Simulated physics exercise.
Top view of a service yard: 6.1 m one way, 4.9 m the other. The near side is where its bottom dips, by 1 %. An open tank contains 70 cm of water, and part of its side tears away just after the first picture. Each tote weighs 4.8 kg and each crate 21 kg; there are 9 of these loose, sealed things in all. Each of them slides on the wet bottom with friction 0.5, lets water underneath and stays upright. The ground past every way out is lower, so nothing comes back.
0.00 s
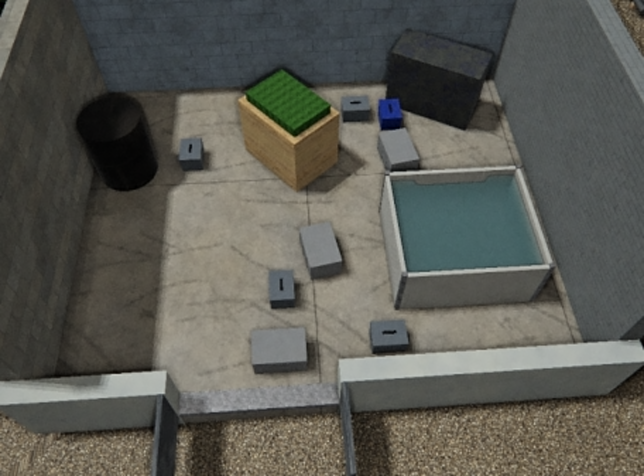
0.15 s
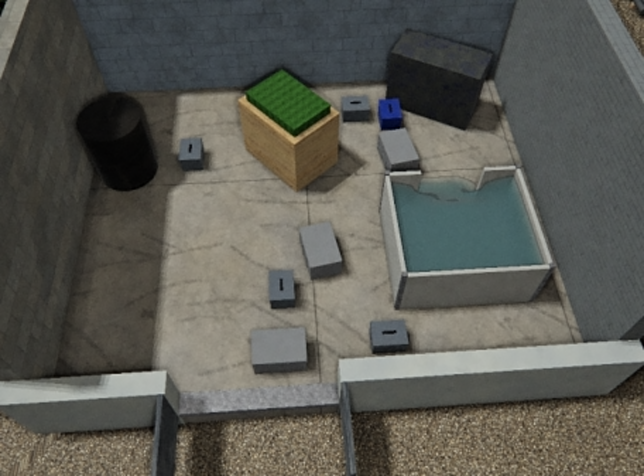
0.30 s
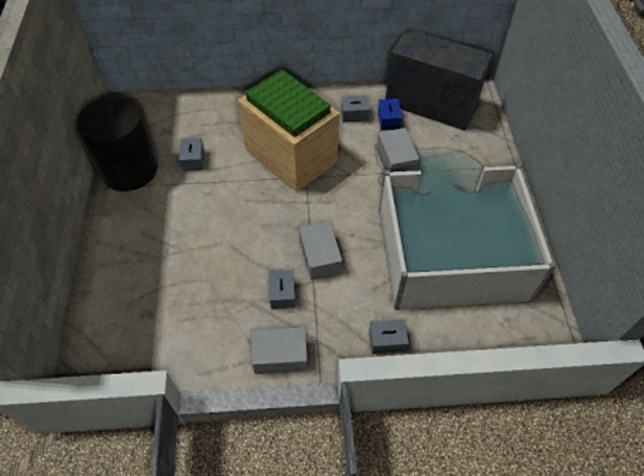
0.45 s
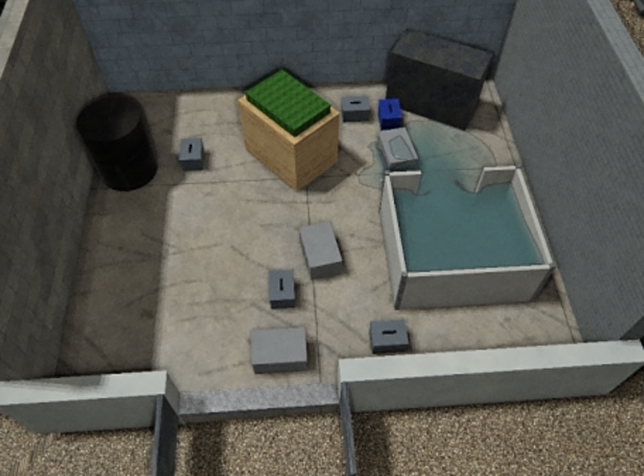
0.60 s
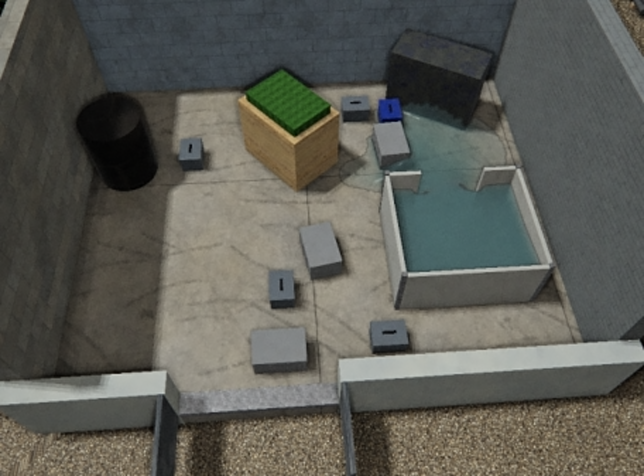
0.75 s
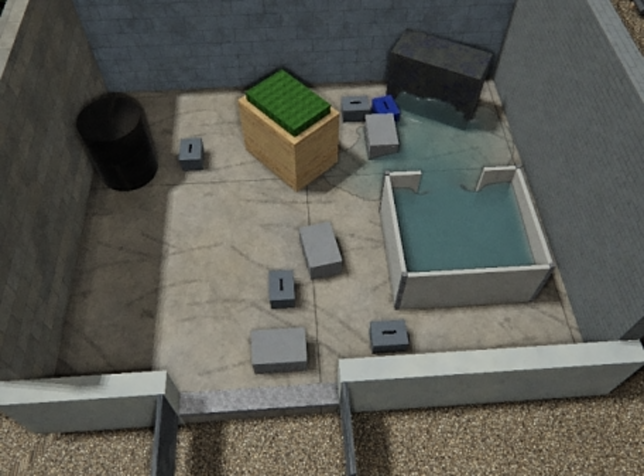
Walled yard with an open tank tearing open at its far side, water spreading out and nudging a grey block, then a blue tote.
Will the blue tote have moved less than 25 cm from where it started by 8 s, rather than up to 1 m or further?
No, it goes beyond 1 m.
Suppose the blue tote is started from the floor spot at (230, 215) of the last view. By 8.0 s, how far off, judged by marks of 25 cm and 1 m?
Short answer: It drifts a great distance.
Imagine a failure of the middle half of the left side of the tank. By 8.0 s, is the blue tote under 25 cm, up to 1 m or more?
Result: The blue tote remains where it was.
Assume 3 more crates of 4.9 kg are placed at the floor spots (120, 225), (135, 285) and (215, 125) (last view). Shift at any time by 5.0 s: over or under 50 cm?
The first one ends up inside that, the second inside that, the third beyond that.
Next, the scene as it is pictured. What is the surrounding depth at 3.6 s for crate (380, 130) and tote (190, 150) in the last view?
5 and 3 cm.
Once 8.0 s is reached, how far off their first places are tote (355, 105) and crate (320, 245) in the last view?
First 300 cm, then 0 cm.
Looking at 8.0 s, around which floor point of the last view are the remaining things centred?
Centre of the remaining things: Roughly (223, 257).
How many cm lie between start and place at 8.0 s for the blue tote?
It's about 300 cm away.
After 1.6 s the blue tote is near (324, 76), 1.1 m from its start, afloat; 0 of 9 are out; 1 afloat.
After 3.6 s the blue tote is near (297, 73), 1.5 m from its start, afloat; 0 of 9 are out; 2 afloat.
After 5.6 s the blue tote is near (160, 104), 3.4 m from its start, afloat; 0 of 9 are out; 3 afloat.
After 8.0 s the blue tote is near (203, 170), 2.9 m from its start, afloat; 0 of 9 are out; 4 afloat.
